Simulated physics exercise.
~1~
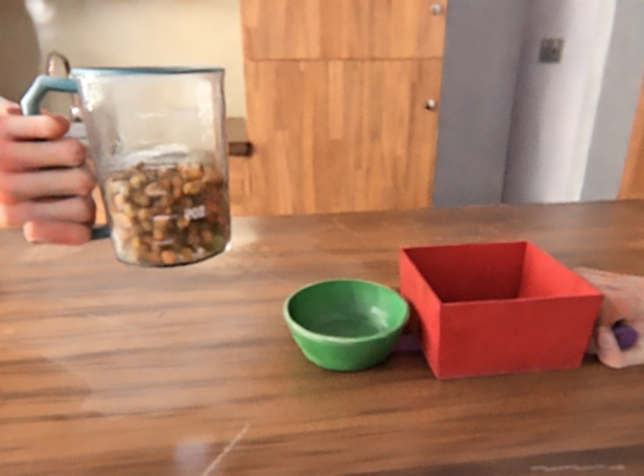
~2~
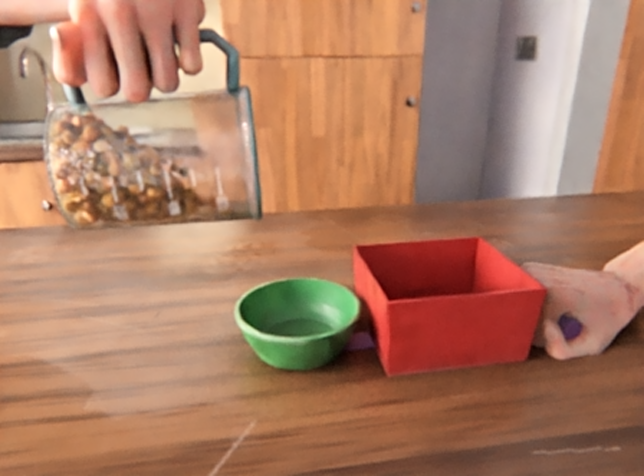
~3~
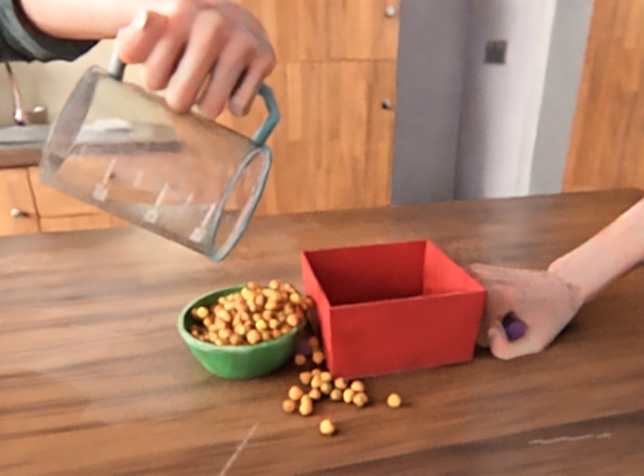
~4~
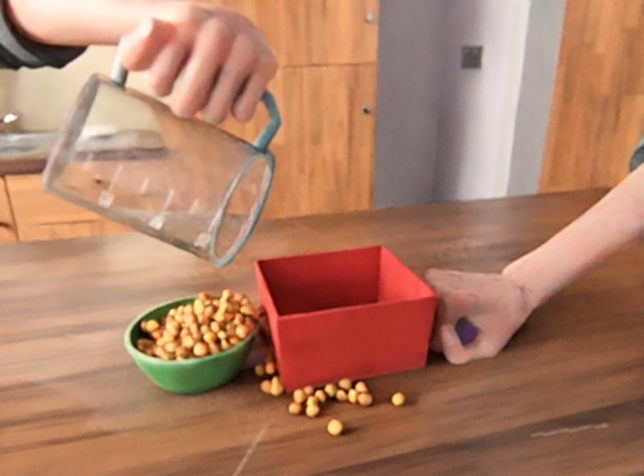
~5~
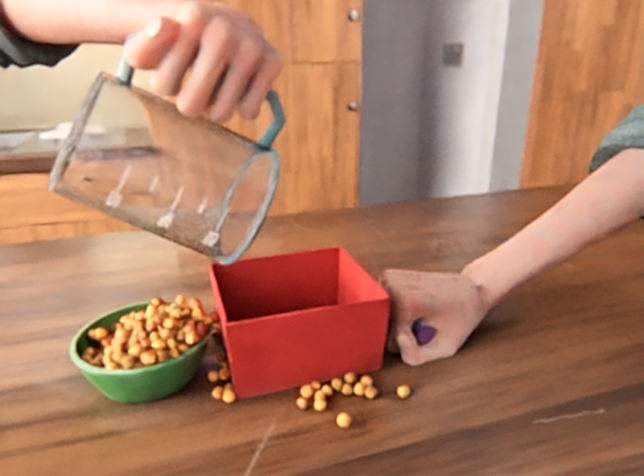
On a wooden kitchen table, a hand tips a jug of roasted chickpeas, heaping a green bowl beside a red tin and spilling some.
